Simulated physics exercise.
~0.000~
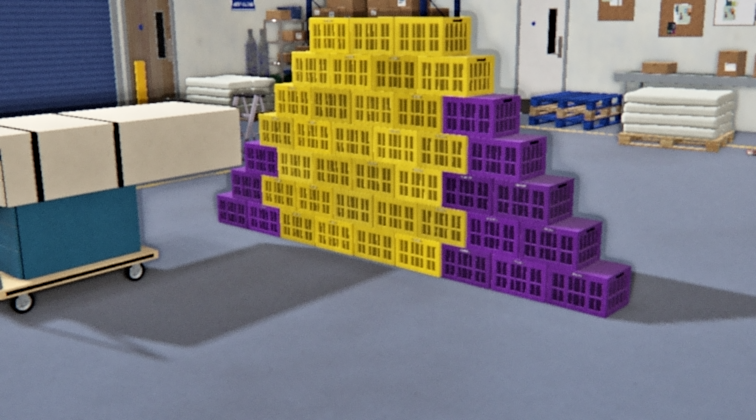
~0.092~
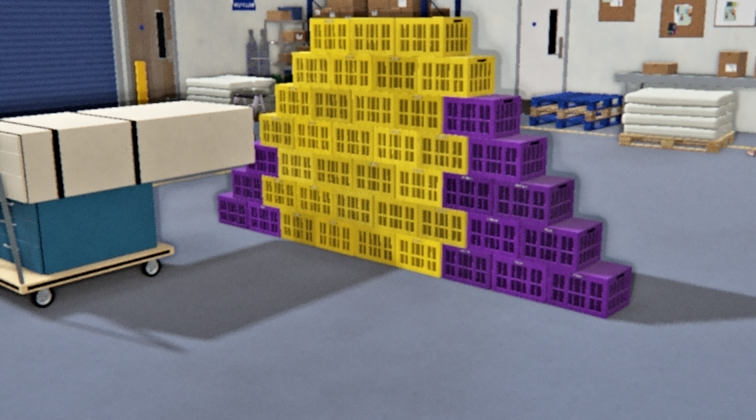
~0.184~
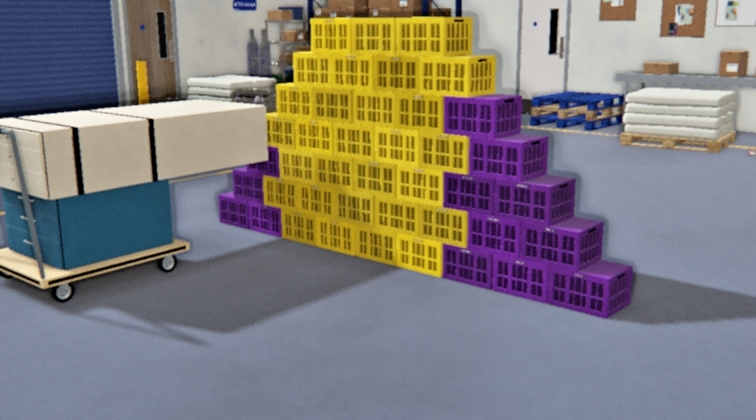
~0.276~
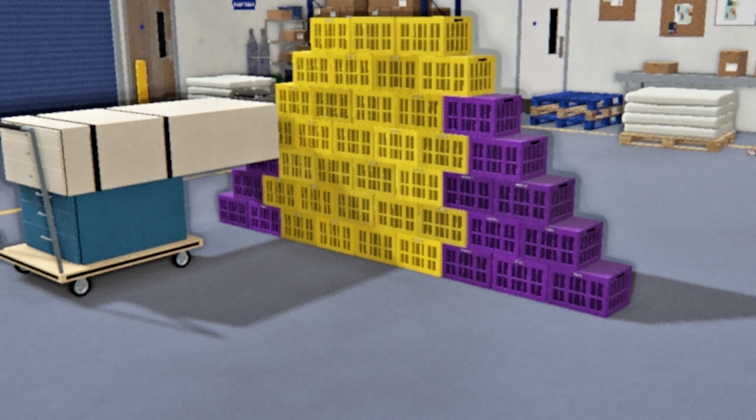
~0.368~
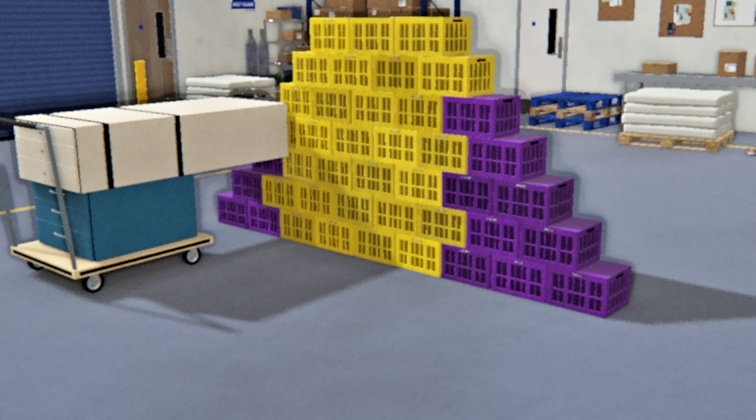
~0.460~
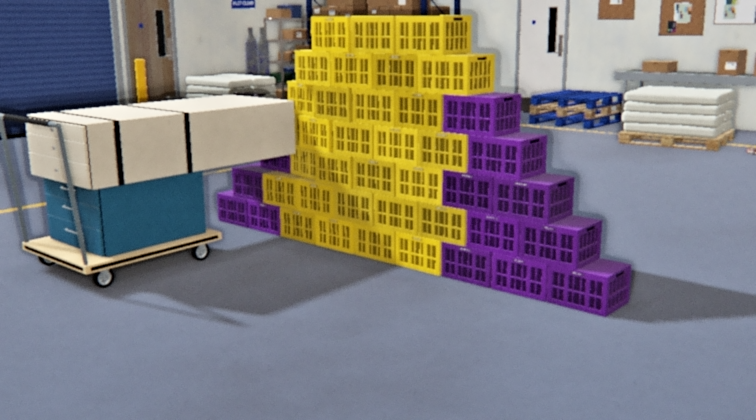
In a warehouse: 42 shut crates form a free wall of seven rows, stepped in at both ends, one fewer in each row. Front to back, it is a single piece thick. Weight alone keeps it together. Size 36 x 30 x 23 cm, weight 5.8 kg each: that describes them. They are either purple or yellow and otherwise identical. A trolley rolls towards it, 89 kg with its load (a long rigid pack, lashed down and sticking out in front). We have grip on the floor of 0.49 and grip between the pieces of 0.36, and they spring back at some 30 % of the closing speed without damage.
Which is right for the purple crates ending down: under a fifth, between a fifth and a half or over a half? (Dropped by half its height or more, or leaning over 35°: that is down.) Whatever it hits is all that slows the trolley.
Below a fifth.
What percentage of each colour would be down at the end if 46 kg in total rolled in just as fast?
Share down - purple: 0; yellow: 0 (per cent).
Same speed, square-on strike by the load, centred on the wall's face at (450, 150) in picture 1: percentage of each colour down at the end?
Then purple ends 0 per cent down and yellow 0 per cent.
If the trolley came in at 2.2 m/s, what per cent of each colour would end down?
Share down, in per cent: Purple 10, yellow 30.
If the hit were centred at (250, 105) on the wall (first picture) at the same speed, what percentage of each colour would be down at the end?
Purple 0%, yellow 10%.
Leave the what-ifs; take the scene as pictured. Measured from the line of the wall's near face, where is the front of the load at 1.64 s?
At that instant, about 65 cm beyond.
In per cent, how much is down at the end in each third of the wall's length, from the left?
In percent, the thirds read 50 on the left, 20 in the middle and 0 on the right.
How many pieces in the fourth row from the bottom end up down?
2 in total.
After 0.92 s, load 39 cm past the wall's line, still rolling; 1 of the 13 purple crates down (1 of 42 in all colours); top purple crate unmoved; top yellow crate 8 cm from its place.
After 1.64 s, load 65 cm past the wall's line, still rolling; 1 of the 13 purple crates down (4 of 42 in all colours); top purple crate unmoved; top yellow crate 31° from how it stood, 8 cm lower.
After 2.02 s, load 74 cm past the wall's line, still rolling; 1 of the 13 purple crates down (10 of 42 in all colours); top purple crate unmoved; top yellow crate 37° from how it stood, 85 cm lower.
After 2.70 s, load 76 cm past the wall's line, stopped; 1 of the 13 purple crates down (10 of 42 in all colours); top purple crate unmoved; top yellow crate on its side.
In the end (3.7 s), load 76 cm past the wall's line, stopped; 1 of the 13 purple crates down (10 of 42 in all colours); top purple crate unmoved; top yellow crate 1.37 m lower. That is 8 per cent. From the last view, middles, top purple crate near (482, 113), top yellow crate near (748, 201).
